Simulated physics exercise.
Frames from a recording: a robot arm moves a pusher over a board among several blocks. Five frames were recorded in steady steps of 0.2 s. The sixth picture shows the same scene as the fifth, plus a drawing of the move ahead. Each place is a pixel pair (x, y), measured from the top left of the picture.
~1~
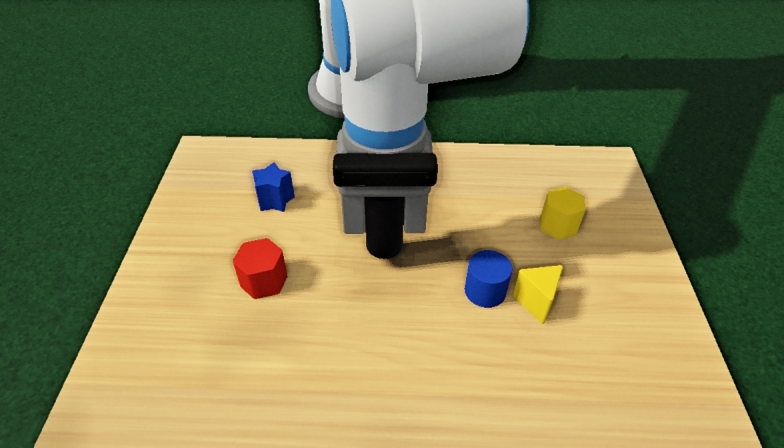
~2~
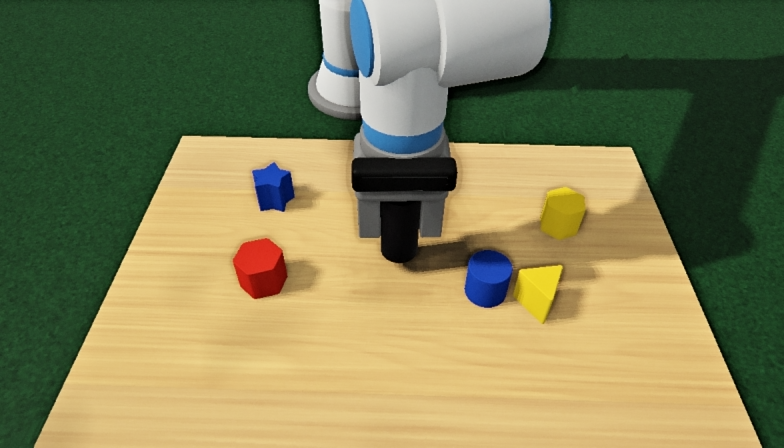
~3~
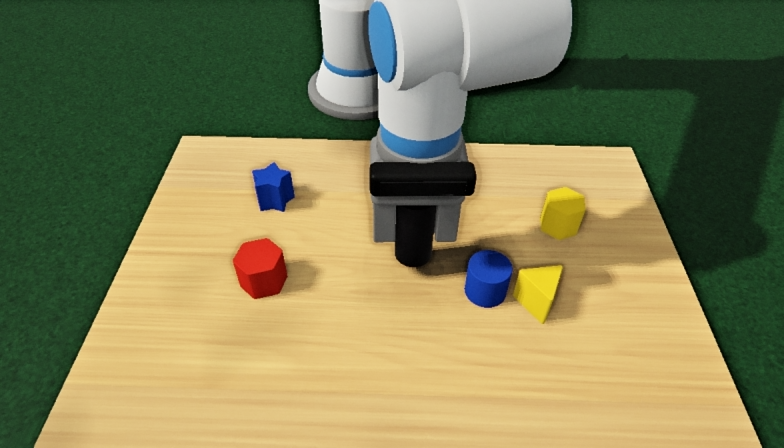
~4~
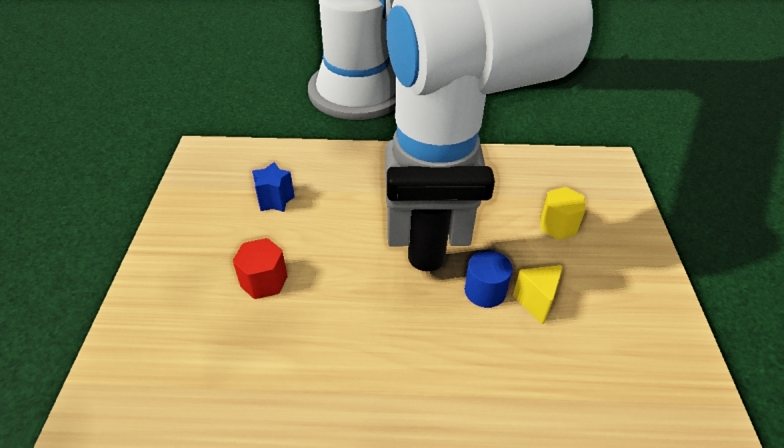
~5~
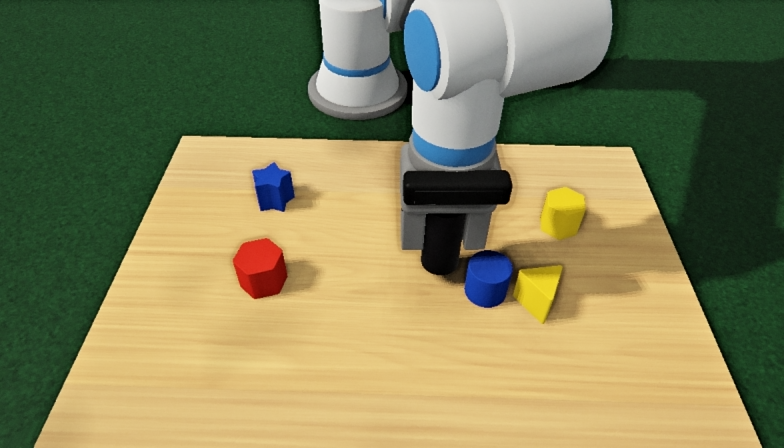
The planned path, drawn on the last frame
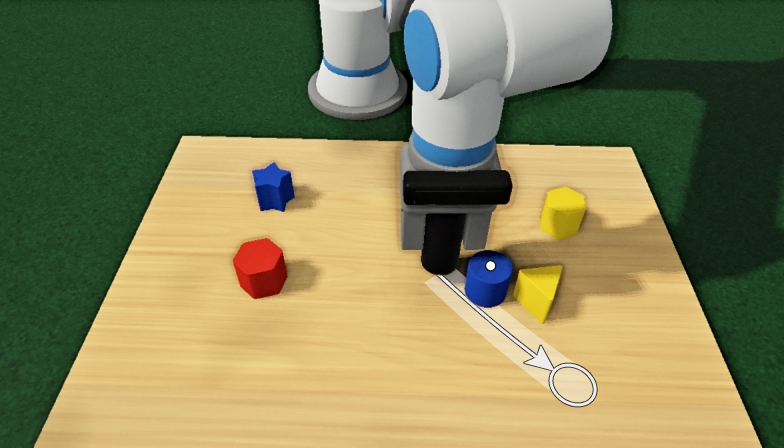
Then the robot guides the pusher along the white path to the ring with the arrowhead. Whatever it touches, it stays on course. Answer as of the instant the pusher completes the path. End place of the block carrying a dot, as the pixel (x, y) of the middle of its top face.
The middle of its upper face will lie at (531, 278).
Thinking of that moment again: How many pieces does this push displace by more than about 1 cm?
My guess is two.
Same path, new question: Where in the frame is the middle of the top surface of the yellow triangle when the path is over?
That would be at about pixel (569, 275).
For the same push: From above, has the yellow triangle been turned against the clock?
I believe not.
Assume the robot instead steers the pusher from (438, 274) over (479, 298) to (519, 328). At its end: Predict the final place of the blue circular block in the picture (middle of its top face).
Top centre: (559, 284).
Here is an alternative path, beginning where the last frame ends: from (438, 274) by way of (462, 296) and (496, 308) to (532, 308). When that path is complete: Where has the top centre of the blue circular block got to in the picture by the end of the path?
It ends at (569, 264).
Path on the board, from (438, 274) via (498, 327), ending at (573, 384); the dot is on the blue circular block.
What follows on the original path. One third of the way, pusher at (479, 296); blue circular block at (521, 275); yellow triangle at (559, 278), turned 35° clockwise.
Two thirds of the way, pusher at (526, 334); blue circular block at (532, 278); yellow triangle at (569, 275), turned 45° clockwise.
At the end, pusher at (579, 373); blue circular block at (532, 278); yellow triangle at (569, 275), turned 45° clockwise.
